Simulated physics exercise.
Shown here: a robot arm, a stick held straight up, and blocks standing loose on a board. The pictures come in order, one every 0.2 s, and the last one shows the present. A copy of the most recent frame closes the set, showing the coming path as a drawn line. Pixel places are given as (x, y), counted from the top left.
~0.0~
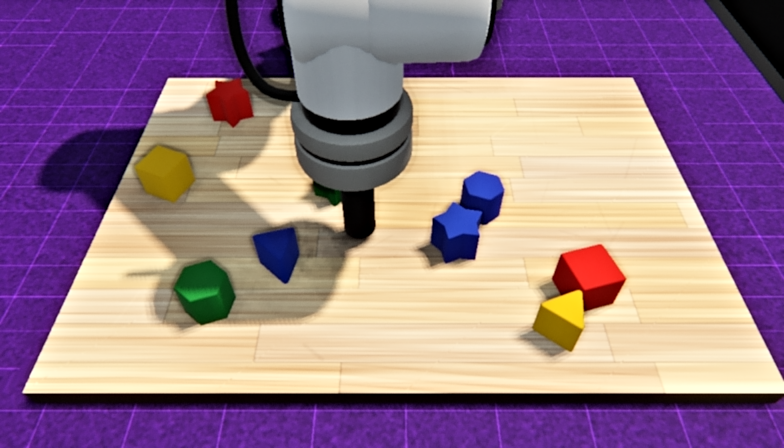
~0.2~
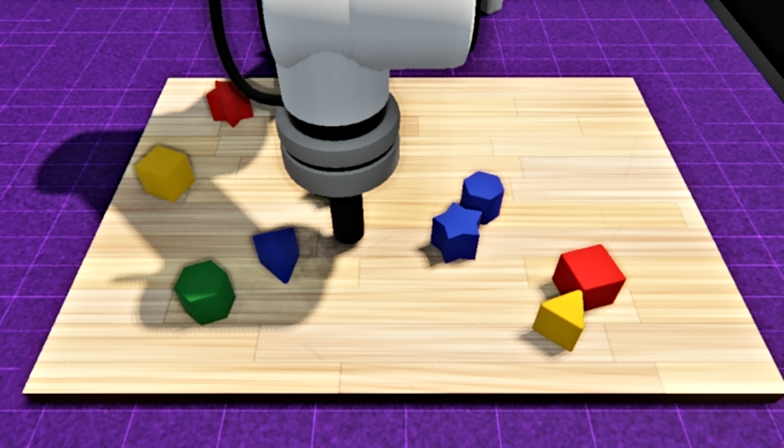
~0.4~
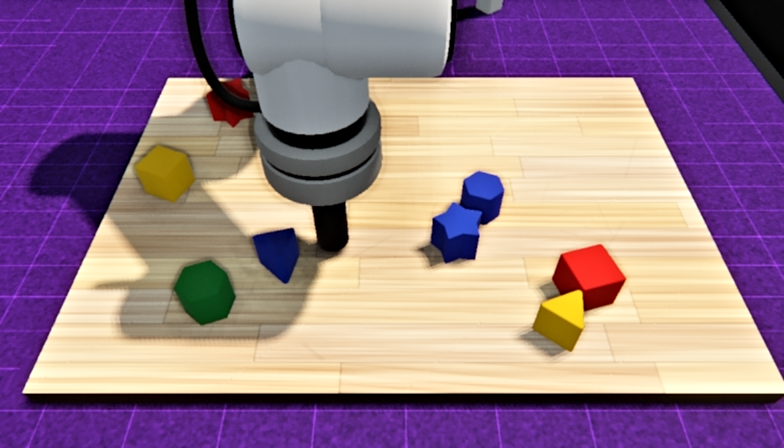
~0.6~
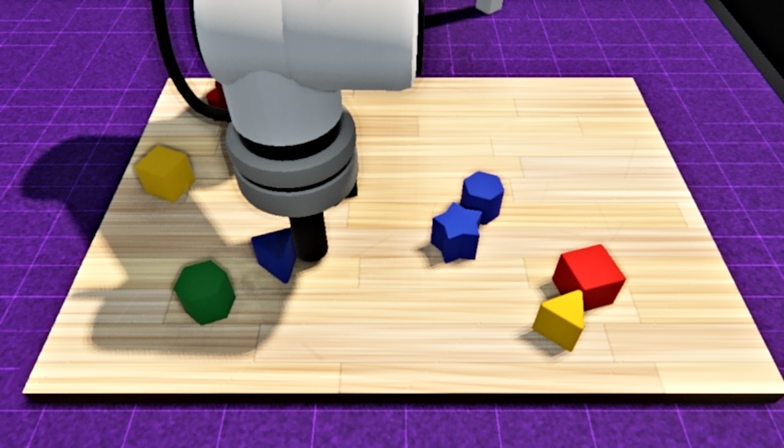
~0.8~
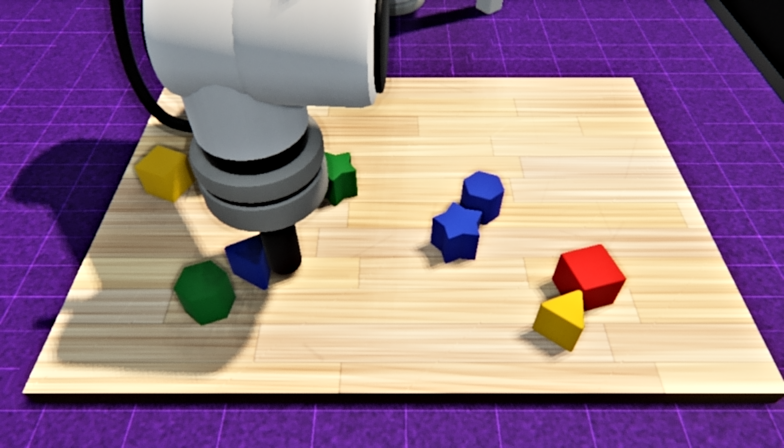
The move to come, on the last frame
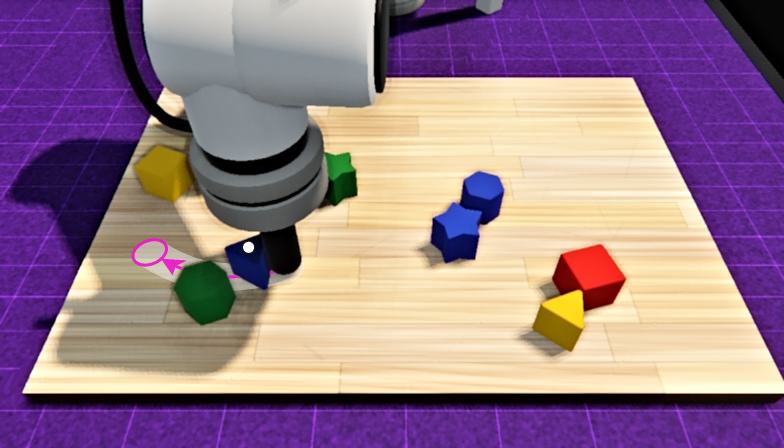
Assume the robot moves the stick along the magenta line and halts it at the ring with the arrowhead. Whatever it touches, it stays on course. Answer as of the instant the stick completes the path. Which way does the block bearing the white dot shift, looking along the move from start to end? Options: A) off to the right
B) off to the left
My pick is B.
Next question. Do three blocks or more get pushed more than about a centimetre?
No
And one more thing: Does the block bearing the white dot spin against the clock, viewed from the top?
It seems so.
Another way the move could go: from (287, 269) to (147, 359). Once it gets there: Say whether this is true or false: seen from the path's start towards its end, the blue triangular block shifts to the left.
Answer: False.
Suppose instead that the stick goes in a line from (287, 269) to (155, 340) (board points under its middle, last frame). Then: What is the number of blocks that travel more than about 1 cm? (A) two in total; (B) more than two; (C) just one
It's A.
Drawn move, from (287, 269) by way of (236, 277) and (188, 271) to (150, 252); the dot is on the blue triangular block.
On the path given first. One third of the way, stick (233, 270); green hexagon (186, 286), turned 30° anticlockwise; blue triangular block (191, 255), turned 25° anticlockwise.
Two thirds of the way, stick (184, 263); green hexagon (183, 288), turned 40° anticlockwise; blue triangular block (143, 260), turned 40° anticlockwise.
At the end, stick (146, 245); yellow four-sided block still; green hexagon (183, 288), turned 40° anticlockwise; blue triangular block (134, 261), turned 55° anticlockwise.
